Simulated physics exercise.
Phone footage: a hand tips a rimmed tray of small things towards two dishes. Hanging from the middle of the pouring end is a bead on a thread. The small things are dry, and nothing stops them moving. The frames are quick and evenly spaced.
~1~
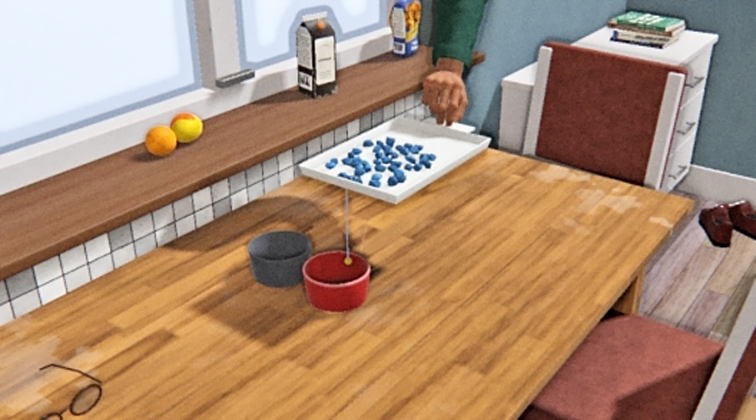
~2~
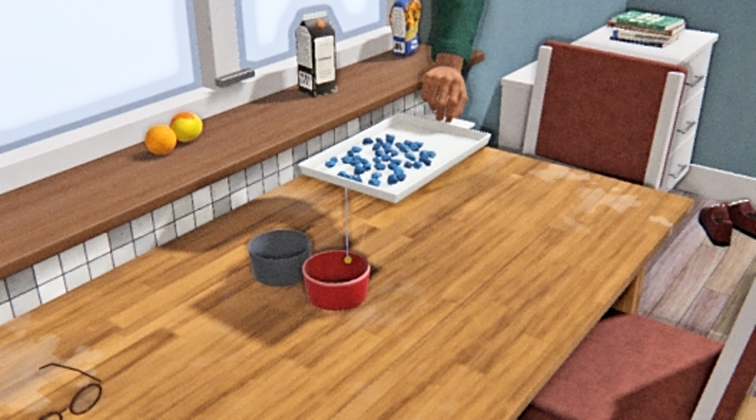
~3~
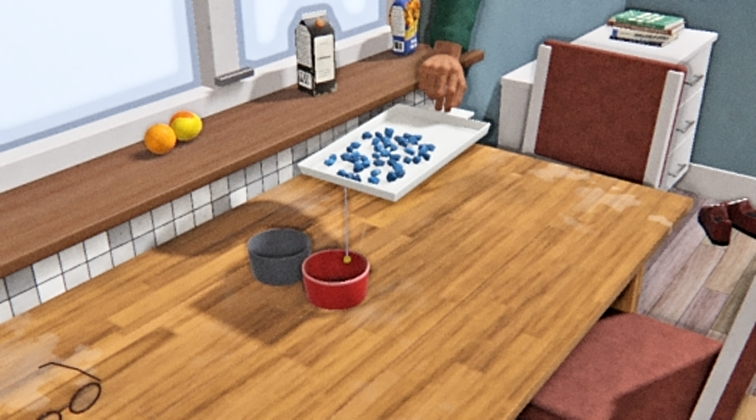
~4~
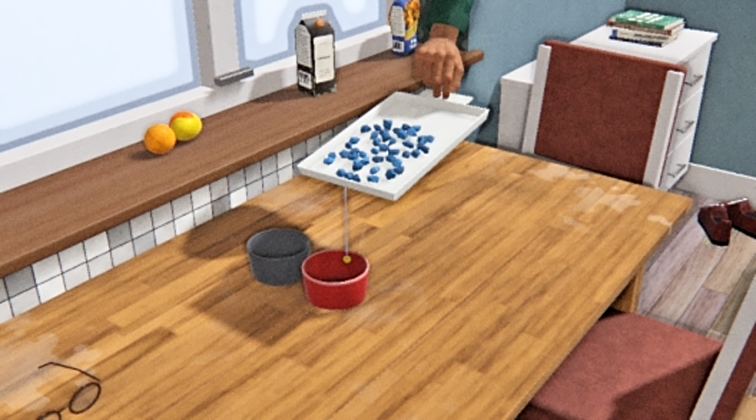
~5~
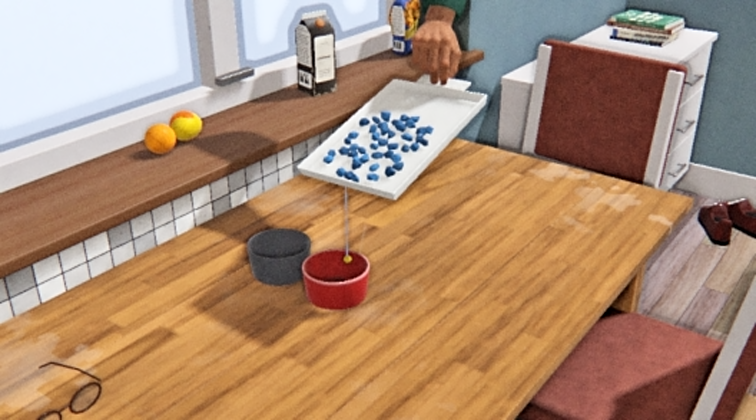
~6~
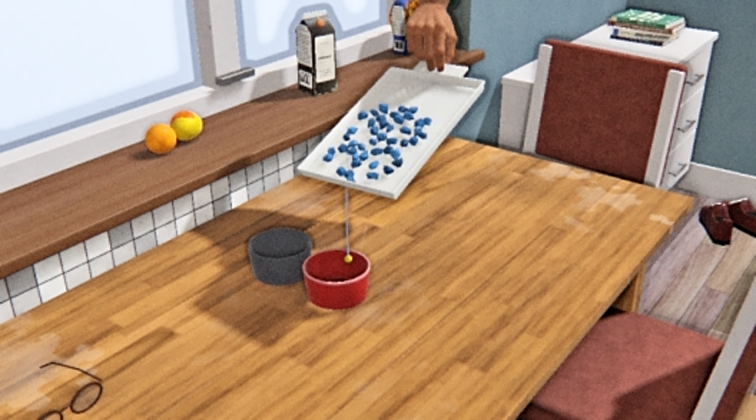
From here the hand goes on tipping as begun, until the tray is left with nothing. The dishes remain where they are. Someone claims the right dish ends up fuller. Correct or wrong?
Correct - the right dish ends fuller.
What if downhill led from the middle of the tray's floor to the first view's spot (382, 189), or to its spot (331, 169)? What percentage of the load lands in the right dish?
Somewhere close to 0 % the first time, 30 % the second.
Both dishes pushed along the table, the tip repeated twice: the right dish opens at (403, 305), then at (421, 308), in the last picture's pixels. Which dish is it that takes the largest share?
Try 1: The left-side dish; try 2: The left-side dish.
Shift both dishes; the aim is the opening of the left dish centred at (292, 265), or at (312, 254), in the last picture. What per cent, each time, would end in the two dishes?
Roughly 90 %, then roughly 30 %.
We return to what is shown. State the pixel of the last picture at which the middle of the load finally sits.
(305, 302).
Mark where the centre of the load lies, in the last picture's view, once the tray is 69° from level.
Its middle sits at about pixel (330, 169).
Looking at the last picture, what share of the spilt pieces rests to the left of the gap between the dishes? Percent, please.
My estimate is some 70 per cent.
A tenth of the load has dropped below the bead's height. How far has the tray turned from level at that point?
Angle reached: About 80°.
Shortly afterwards, tray tipped steeply; all but a few on the tray; a little in the air.
Next, tray tipped past a quarter turn; near a quarter on the tray; a little in the right dish; only a few in the left dish; near a third outside both; near a quarter in the air.
Some moments later, tray tipped past a quarter turn; near a quarter in the right dish; a little in the left dish; the bulk outside both.
In the end, tray tipped past a quarter turn; near a quarter in the right dish; a little in the left dish; the bulk outside both.
